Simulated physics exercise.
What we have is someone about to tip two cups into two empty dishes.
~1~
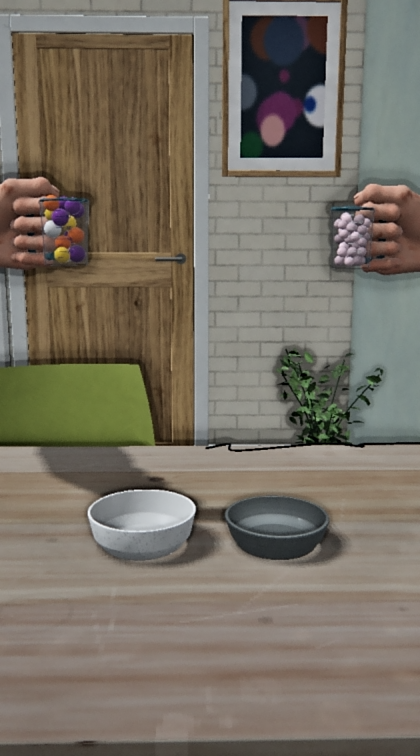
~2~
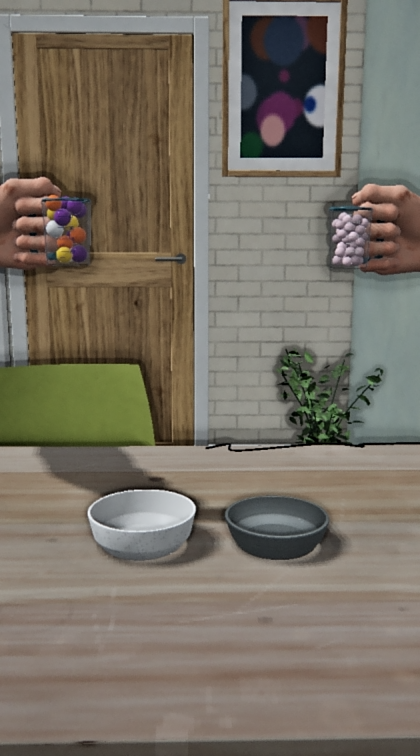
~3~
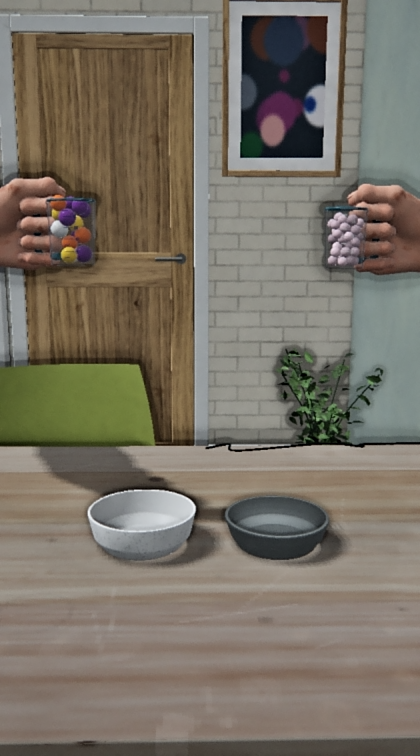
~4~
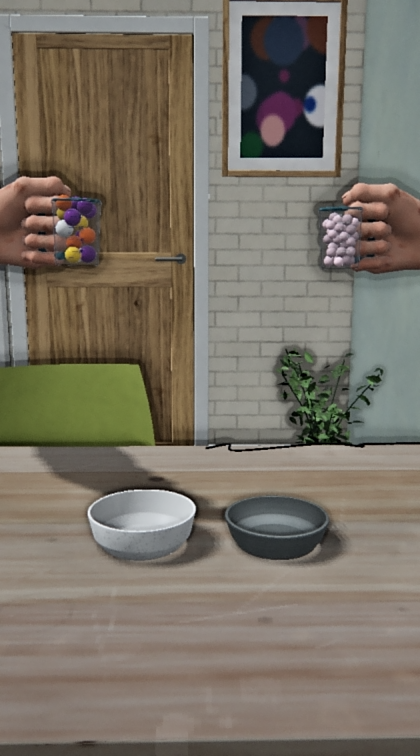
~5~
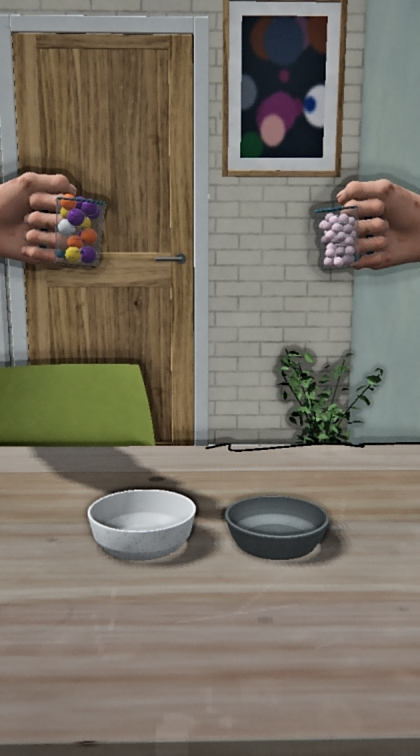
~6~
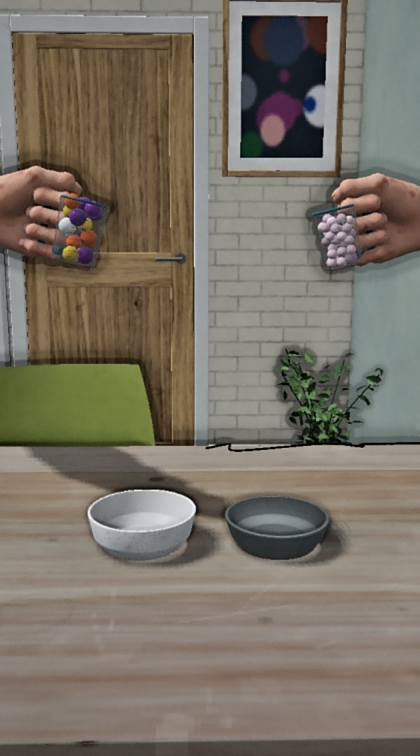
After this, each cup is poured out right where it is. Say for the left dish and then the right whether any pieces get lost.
Left - some lost; right - some lost.
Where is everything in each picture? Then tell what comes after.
Left dish (138, 535), empty; left cup (65, 233), holding gumballs, high above its dish; right dish (283, 540), empty; right cup (352, 238), holding sugar pearls, high above its dish, in the first picture.
Left cup (67, 233), upright; right cup (349, 238), upright, in the second picture.
Left cup (72, 233), upright; right cup (345, 238), upright, in the third picture.
Left cup (77, 233), upright; right cup (340, 238), upright, in the fourth picture.
Left cup (79, 233), tipped 6°; right cup (338, 238), tipped 6°, in the fifth picture.
Left dish (138, 535); left cup (79, 233), tipped 14°; right dish (283, 540); right cup (338, 238), tipped 14°, in the sixth picture.
Then, 0.31 s later than the last frame, left, every one still in the cup; right, every one still in the cup.
Then, 0.70 s later than the last frame, left, almost all still in the cup, about a tenth in the air; right, every one still in the cup.
Then, 1.12 s later than the last frame, left, roughly half still in the cup, about a tenth in the dish, roughly half in the air; right, roughly two thirds still in the cup, roughly a third in the air.
When it is over, left, about a tenth in the dish, the larger part outside the dish; right, roughly two thirds in the dish, roughly a third outside the dish.
